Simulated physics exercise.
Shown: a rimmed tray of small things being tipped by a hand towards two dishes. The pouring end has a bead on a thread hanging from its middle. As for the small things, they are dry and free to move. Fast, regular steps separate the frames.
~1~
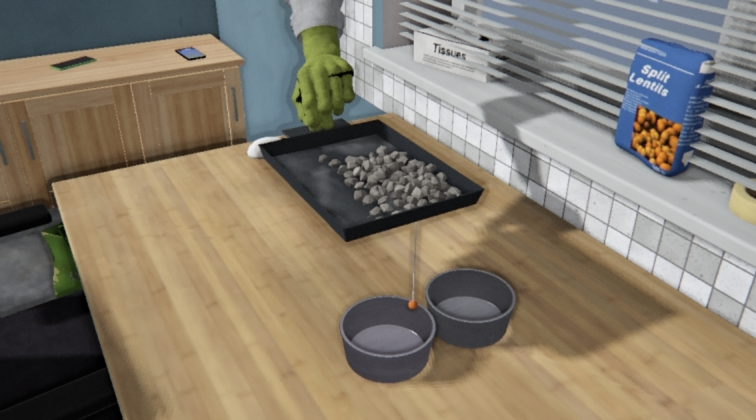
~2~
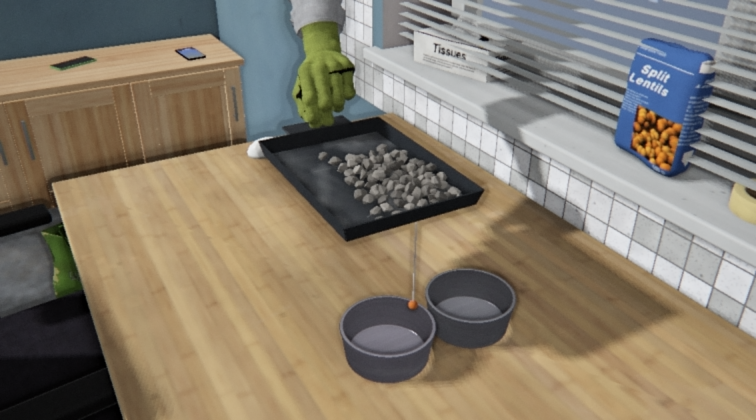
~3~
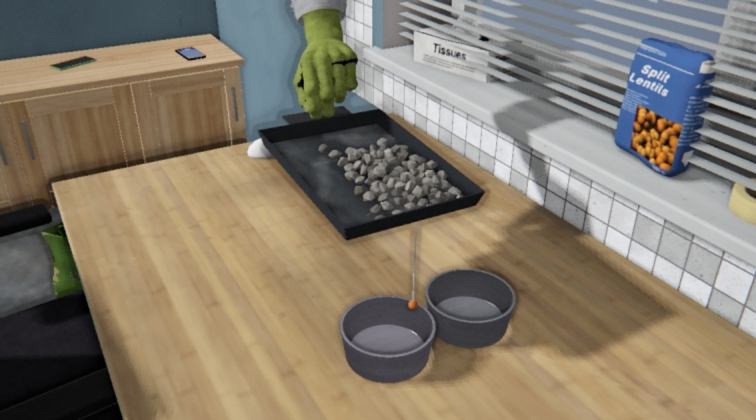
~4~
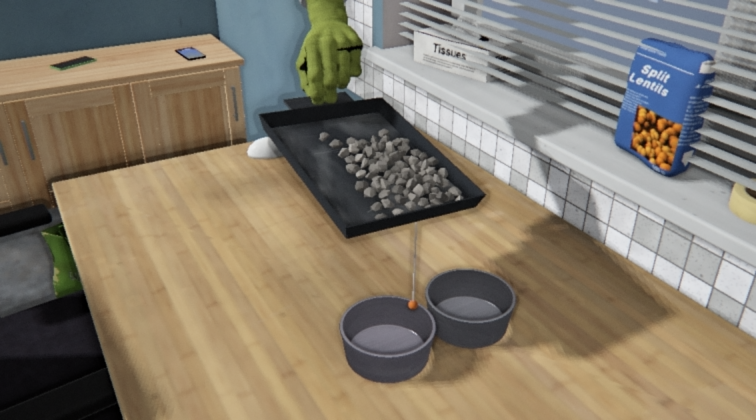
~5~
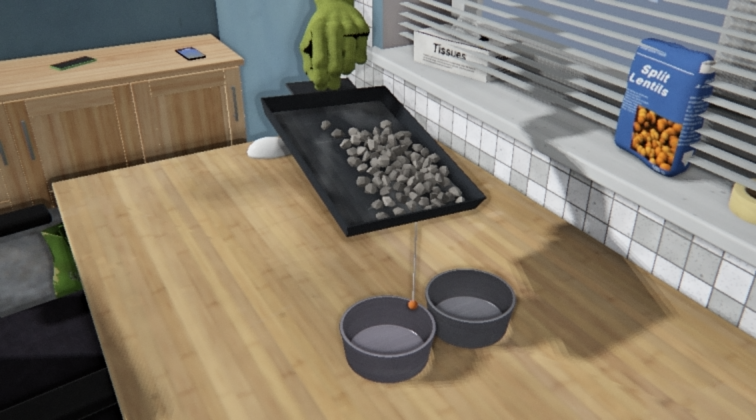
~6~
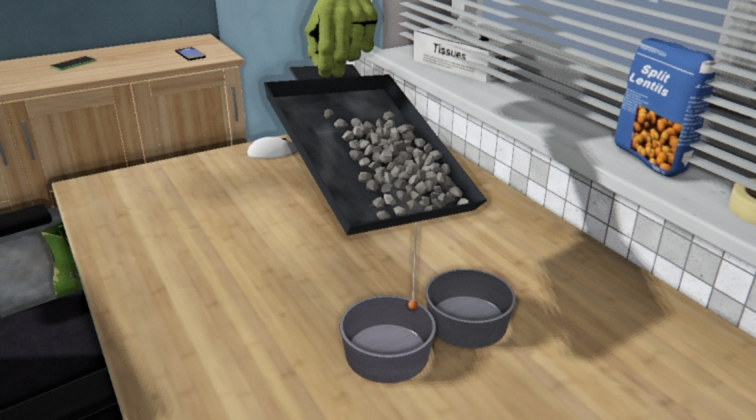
A green hand raises the back of a black tray of grey stones, steepening its tilt.
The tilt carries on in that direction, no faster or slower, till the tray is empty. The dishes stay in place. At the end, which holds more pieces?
I'd say the right dish gets the lion's share of it.
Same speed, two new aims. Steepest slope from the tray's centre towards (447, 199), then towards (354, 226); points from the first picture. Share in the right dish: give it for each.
Lab note: Try one about 90 %, try two 0 %.
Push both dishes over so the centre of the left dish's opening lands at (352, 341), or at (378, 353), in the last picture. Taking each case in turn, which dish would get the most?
Case one: The dish at right. Case two: The dish at right.
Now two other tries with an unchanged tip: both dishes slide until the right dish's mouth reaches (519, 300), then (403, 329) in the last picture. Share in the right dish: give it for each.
Close to 40 in a hundred, then close to 10 in a hundred.
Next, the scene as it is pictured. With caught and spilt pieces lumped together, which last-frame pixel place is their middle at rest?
The centre settles at about (483, 338).
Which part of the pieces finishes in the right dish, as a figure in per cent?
Close to 50 in every hundred pieces.
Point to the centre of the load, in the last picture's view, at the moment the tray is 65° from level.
Check around (442, 174) in the last picture.
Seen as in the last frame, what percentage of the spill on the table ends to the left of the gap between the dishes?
Left portion: Around 0 %.
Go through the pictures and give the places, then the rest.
In the first frame, corners of the pouring end (346, 225) and (477, 188), level; middle of the load (394, 180), bits of gravel; left dish (412, 364); right dish (496, 330); bead on its thread (413, 305).
In the second frame, corners of the pouring end (346, 225) and (477, 189), level; middle of the load (394, 179).
In the third frame, corners of the pouring end (347, 224) and (478, 190), tipped barely, lowest at the right corner; middle of the load (394, 175).
In the fourth frame, corners of the pouring end (349, 223) and (479, 193), tipped a little, lowest at the right corner; middle of the load (395, 170).
In the fifth frame, corners of the pouring end (350, 222) and (480, 195), tipped clearly, lowest at the right corner; middle of the load (397, 166).
In the sixth frame, corners of the pouring end (352, 222) and (481, 198), tipped clearly, lowest at the right corner; middle of the load (399, 161); left dish (412, 364); right dish (496, 330).
Just after the last frame, tray tipped steeply; almost all on the tray; just a few in the air.
A moment on, tray tipped past a quarter turn; roughly a quarter on the tray; roughly a quarter in the right dish; roughly a quarter outside both; roughly a third in the air.
Further on, tray tipped past a quarter turn; roughly half in the right dish; roughly half outside both.
When it is over, tray tipped past a quarter turn; not one in the left dish; roughly half in the right dish; roughly half outside both.
